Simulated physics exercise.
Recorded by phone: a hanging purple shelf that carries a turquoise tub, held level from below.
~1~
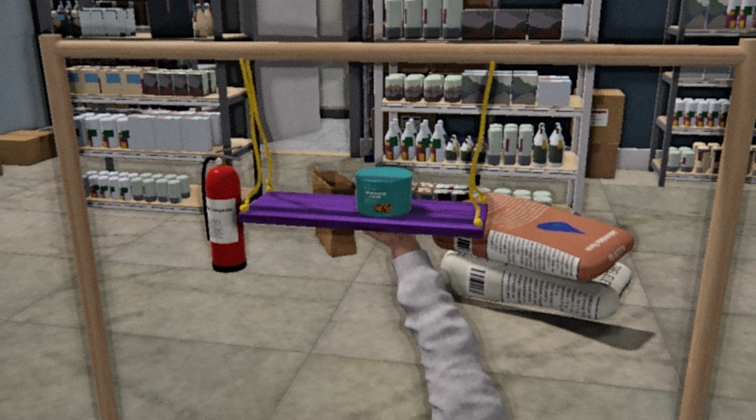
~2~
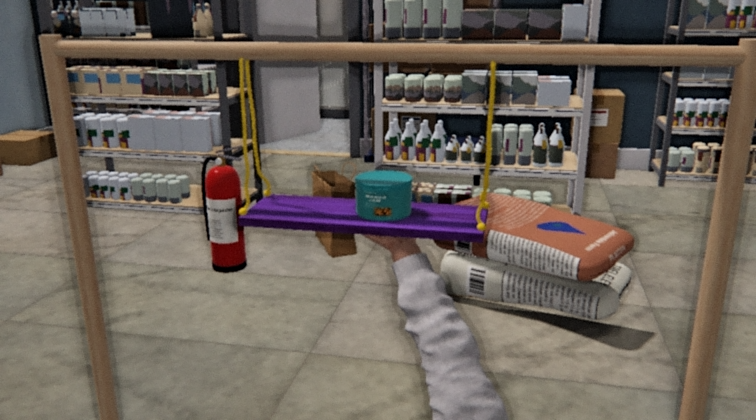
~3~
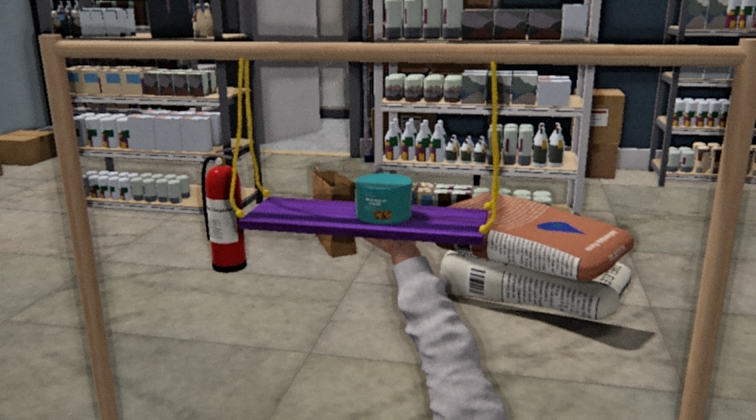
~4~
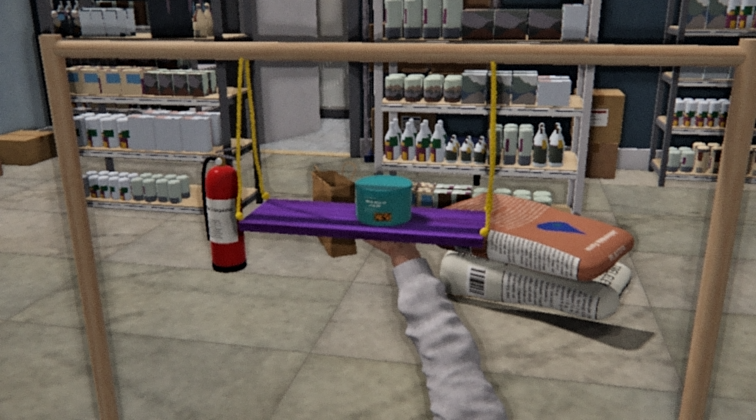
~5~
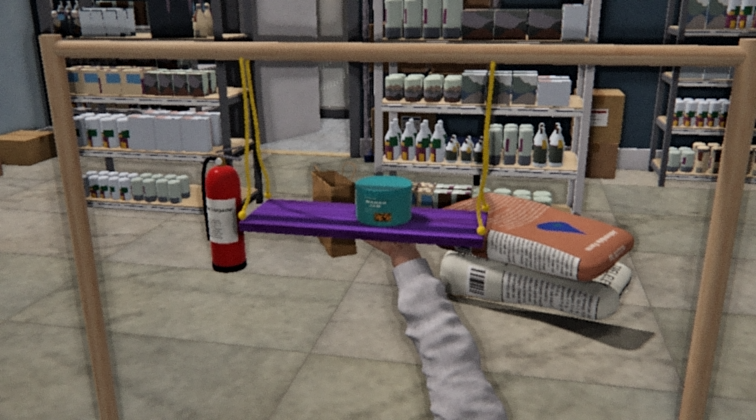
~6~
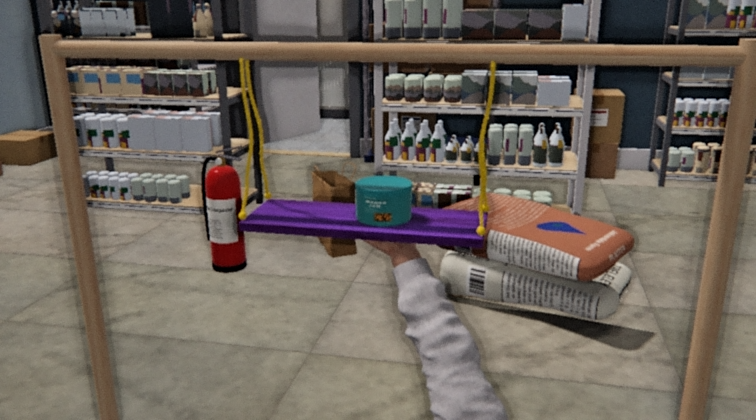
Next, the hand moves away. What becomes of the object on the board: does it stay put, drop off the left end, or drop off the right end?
Stays put.
Then, 0.38 s later than the last view, board level; tub on the board near (384, 203).
Finally, board level; tub on the board near (384, 203). The turquoise tub keeps its place.
